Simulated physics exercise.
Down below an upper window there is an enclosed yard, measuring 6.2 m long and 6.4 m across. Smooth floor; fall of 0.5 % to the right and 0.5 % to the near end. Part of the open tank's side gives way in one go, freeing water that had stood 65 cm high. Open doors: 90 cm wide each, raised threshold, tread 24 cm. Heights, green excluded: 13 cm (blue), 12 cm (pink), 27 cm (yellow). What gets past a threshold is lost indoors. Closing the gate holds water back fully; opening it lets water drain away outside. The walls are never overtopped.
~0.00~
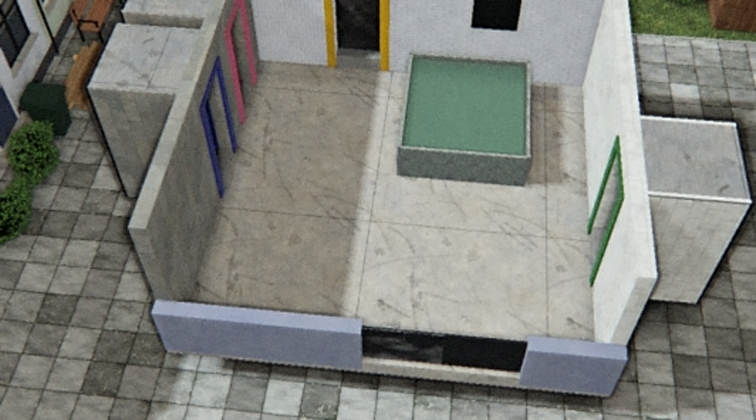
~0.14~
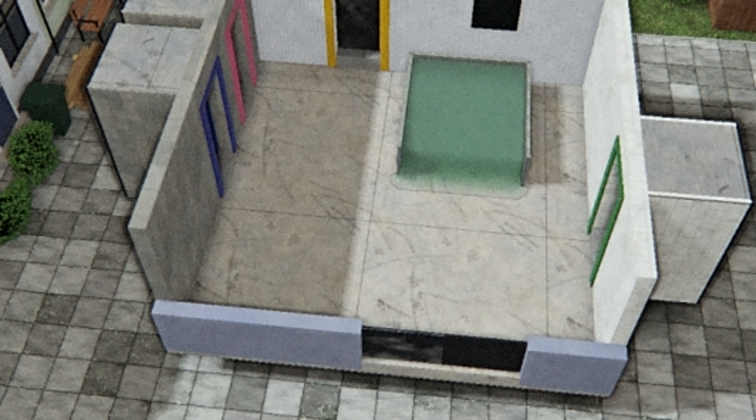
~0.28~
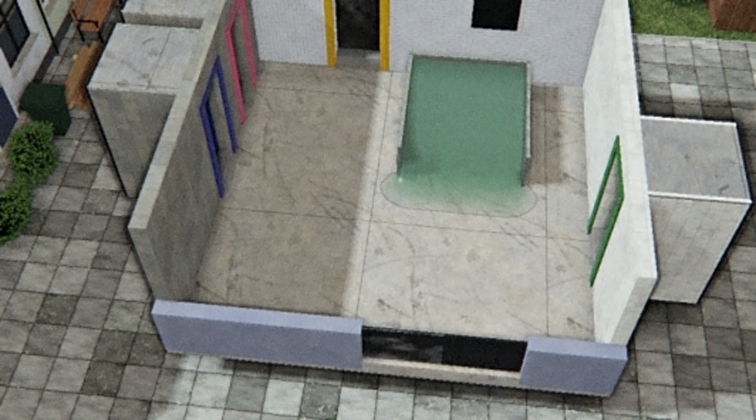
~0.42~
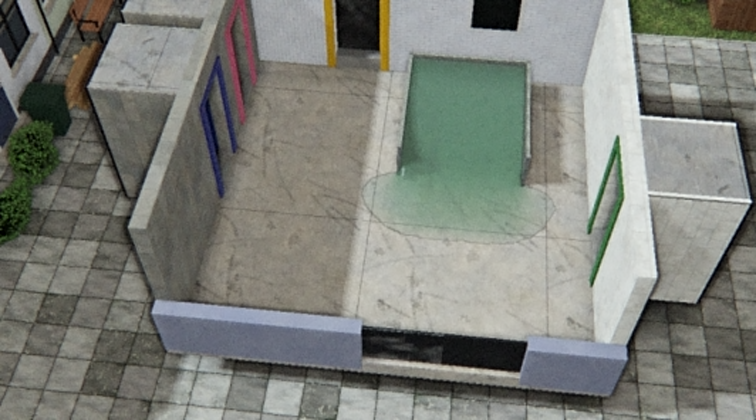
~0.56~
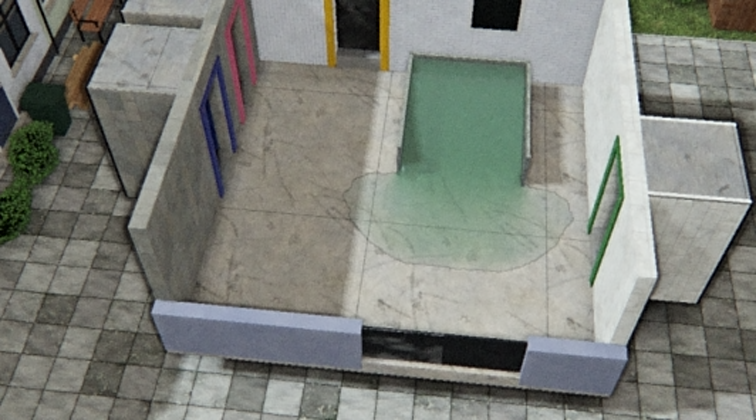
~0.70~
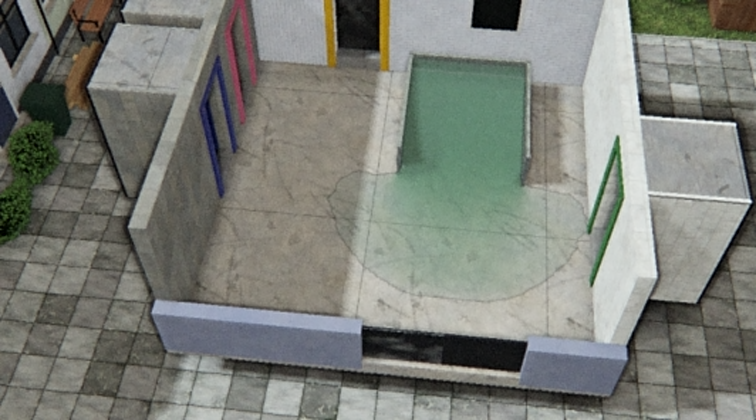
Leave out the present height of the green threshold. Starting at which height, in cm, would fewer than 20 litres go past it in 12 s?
Starting at roughly 14 cm.
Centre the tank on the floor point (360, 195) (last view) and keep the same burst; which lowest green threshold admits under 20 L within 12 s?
At least roughly 12.0 cm high.
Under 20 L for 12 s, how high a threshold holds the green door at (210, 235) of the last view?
It needs about 11.0 cm.
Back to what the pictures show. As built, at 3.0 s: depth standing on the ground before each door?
At the blue door the depth is 0 cm, at pink 0 cm, at green 10 cm and at yellow 0 cm.
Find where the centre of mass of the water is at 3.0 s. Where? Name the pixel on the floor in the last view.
Approximately (443, 254).
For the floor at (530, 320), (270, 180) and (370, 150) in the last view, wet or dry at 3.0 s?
1: Awash; 2: Unwetted; 3: Unwetted.
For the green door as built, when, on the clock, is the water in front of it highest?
3.8 s.
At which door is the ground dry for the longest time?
It is the yellow one.
After 1.4 s water covers 45 % of the floor, deepest (35 cm) near (448, 356); 10 cm at the green door, 0 litres in over its 22 cm threshold.
After 3.0 s water covers 55 % of the floor, deepest (38 cm) near (496, 361); 10 cm at the green door, 0 litres in over its 22 cm threshold.
After 12.0 s water covers 100 % of the floor, deepest (13 cm) near (565, 298); 11 cm at the green door, 0 litres in over its 22 cm threshold.
At the green door as built, the water arrived by 0.9 s and peaked near 20 cm at 3.8 s.
Run again over the same 12 s with other heights there, 37 litres in over 12 cm, 10 litres over 16 cm. The limit of 20 litres is kept from about 14 cm up.
